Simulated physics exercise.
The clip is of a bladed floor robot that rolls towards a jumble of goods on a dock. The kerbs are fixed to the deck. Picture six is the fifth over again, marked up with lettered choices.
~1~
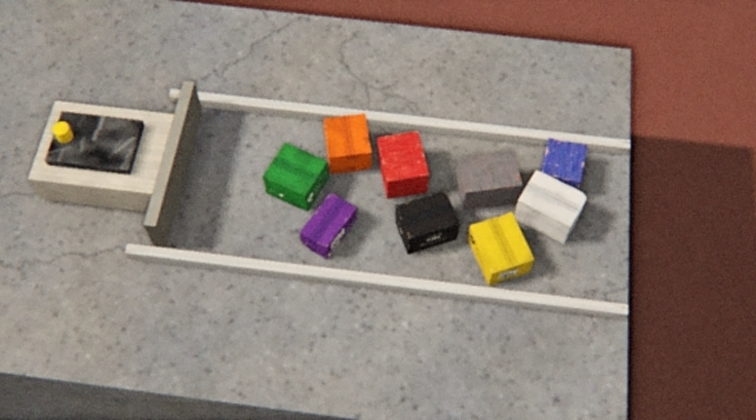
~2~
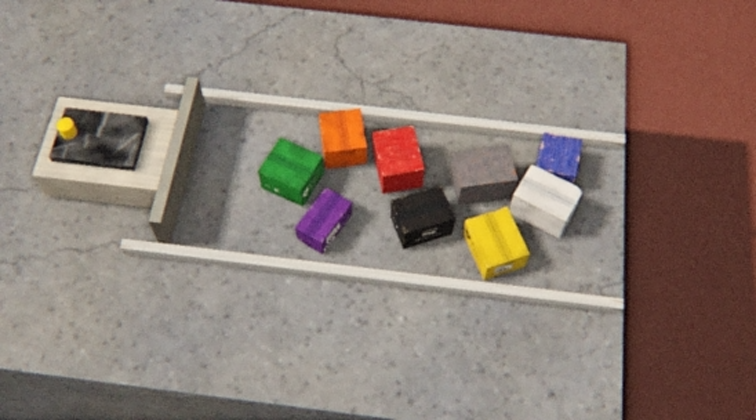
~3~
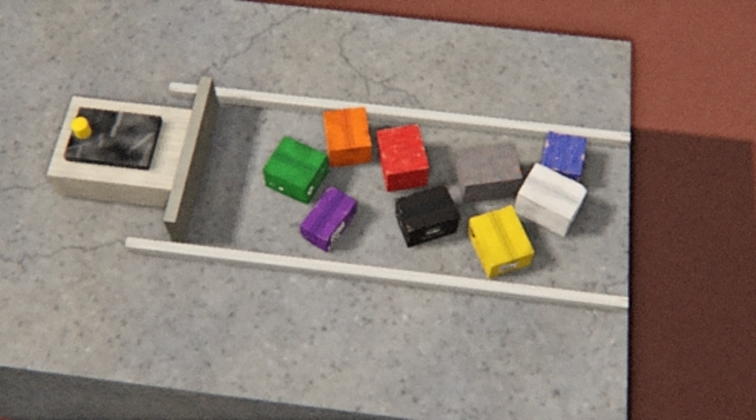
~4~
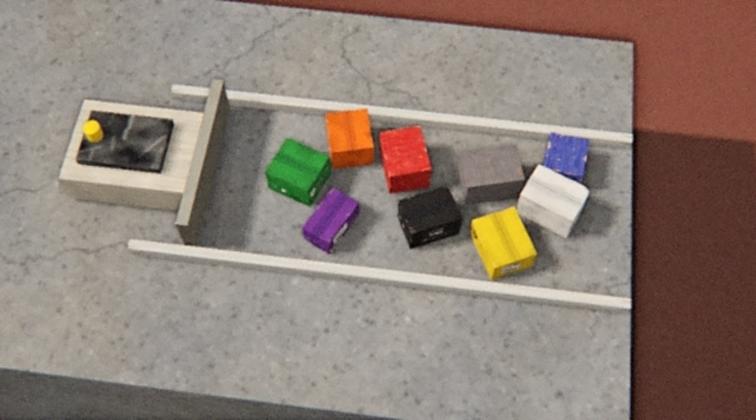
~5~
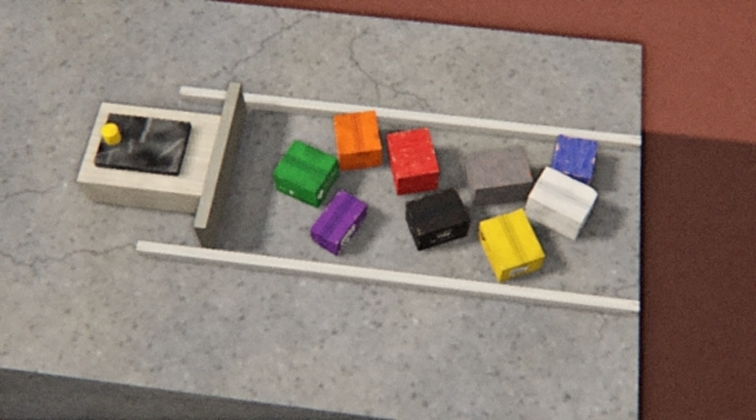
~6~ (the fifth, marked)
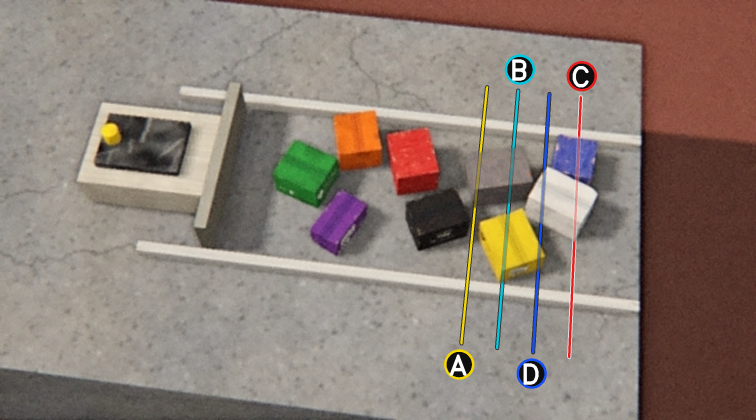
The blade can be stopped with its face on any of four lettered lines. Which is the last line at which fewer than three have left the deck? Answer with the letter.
It should halt at B.
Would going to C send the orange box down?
By then, no.
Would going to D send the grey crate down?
Yes.
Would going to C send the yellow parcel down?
By then, yes.
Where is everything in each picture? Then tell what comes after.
In the first picture, grey crate (488, 181); white parcel (550, 207); orange box (348, 143).
In the second picture, robot (106, 139); purple parcel (324, 220).
In the third picture, robot (120, 138); blue crate (562, 160).
In the fourth picture, robot (132, 141); yellow parcel (503, 244).
In the fifth picture, robot (150, 144); grey crate (498, 177); white parcel (561, 204); orange box (358, 140).
On the marked copy, A at (475, 206); B at (508, 210); C at (575, 218); D at (542, 214).
Following B. Soon after the start, robot (252, 156); orange box (374, 140); purple parcel (352, 232).
Later, robot (357, 168); white parcel (610, 219); blue crate (596, 163).
In the end, robot (437, 177); white parcel over the edge; grey crate (635, 204); one fallen.
As for the rest, A is within the limit but short; C drops six; D drops four.
